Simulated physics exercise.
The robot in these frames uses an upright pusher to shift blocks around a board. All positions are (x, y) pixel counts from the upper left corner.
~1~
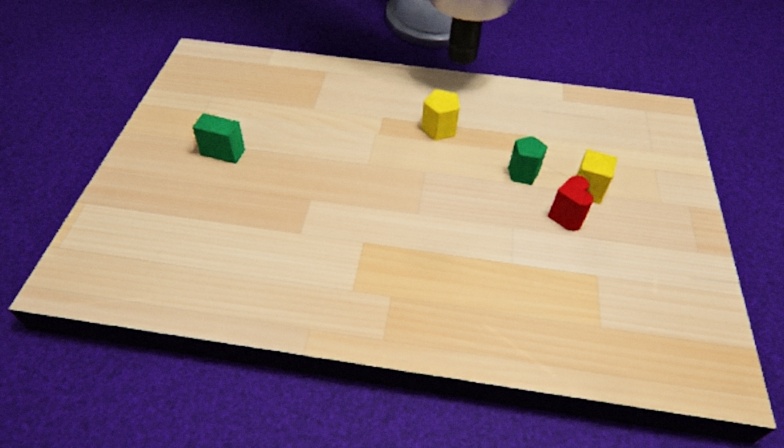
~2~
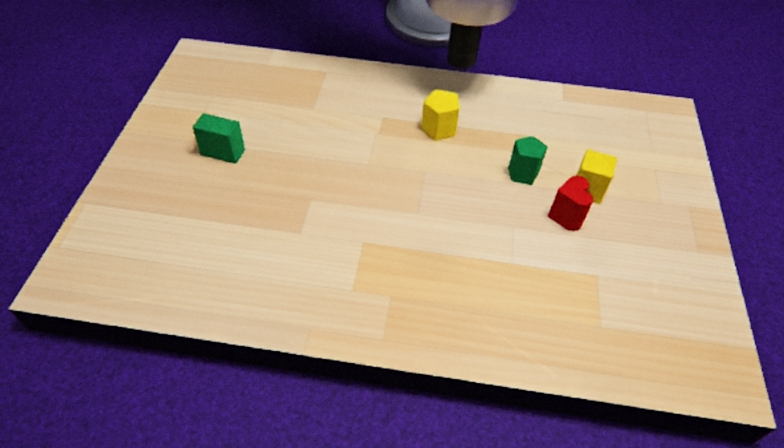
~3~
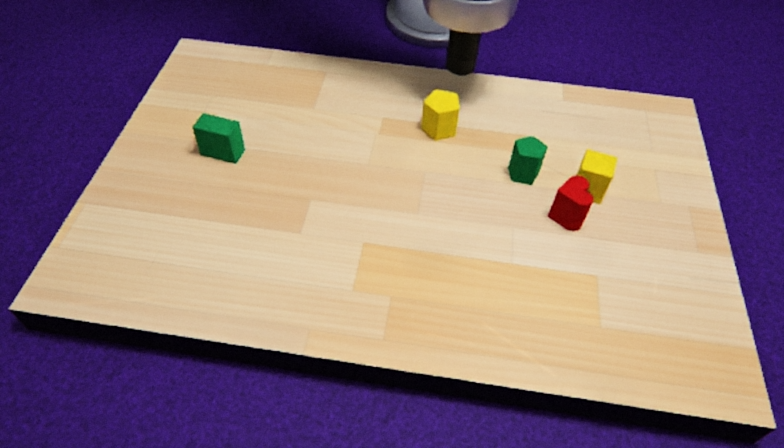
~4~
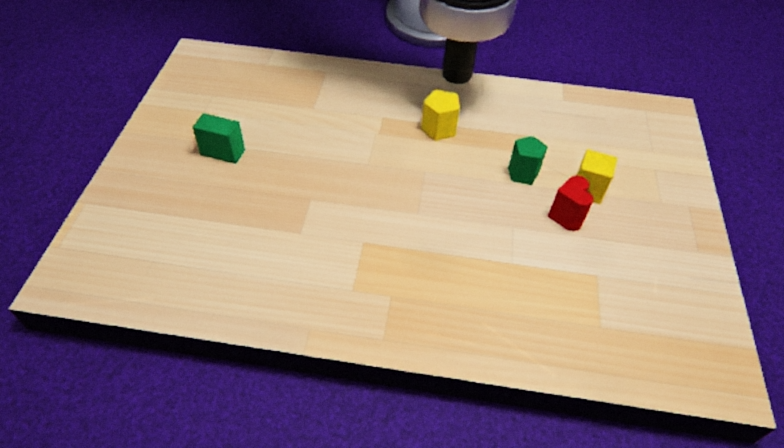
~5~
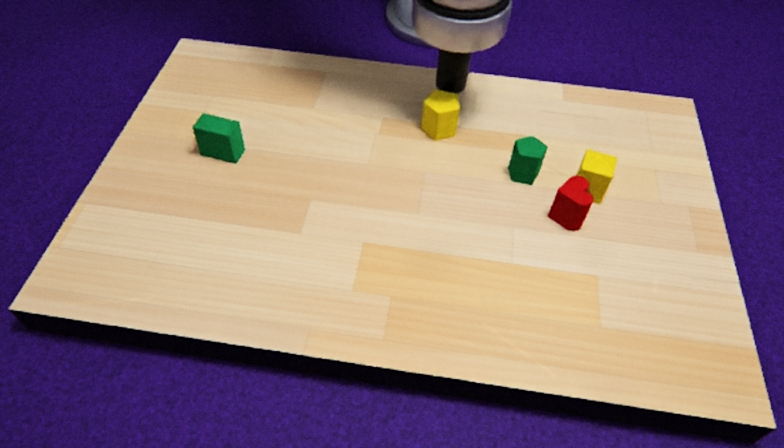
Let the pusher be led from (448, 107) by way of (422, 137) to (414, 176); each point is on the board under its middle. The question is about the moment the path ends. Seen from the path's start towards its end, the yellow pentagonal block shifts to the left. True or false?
That statement is accurate.
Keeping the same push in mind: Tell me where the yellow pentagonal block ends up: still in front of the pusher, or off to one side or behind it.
Ahead.
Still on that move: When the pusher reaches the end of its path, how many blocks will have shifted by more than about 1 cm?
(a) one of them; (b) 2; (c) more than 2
That would be a.
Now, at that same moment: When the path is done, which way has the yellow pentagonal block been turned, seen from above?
Verdict: Counterclockwise.
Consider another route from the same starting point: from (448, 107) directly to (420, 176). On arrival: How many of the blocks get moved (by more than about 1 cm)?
When the path ends, I think you'll find one block out of place by more than 1 cm.
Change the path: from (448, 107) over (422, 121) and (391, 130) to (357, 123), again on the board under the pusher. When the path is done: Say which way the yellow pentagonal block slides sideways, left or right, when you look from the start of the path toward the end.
The shift is to the left of that direction.
On the path given first. One third of the way, pusher at (431, 105); yellow pentagonal block at (433, 120), turned 25° anticlockwise.
Two thirds of the way, pusher at (420, 129); yellow pentagonal block at (425, 146), turned 35° anticlockwise.
At the end, pusher at (415, 156); yellow pentagonal block at (421, 175), turned 35° anticlockwise.
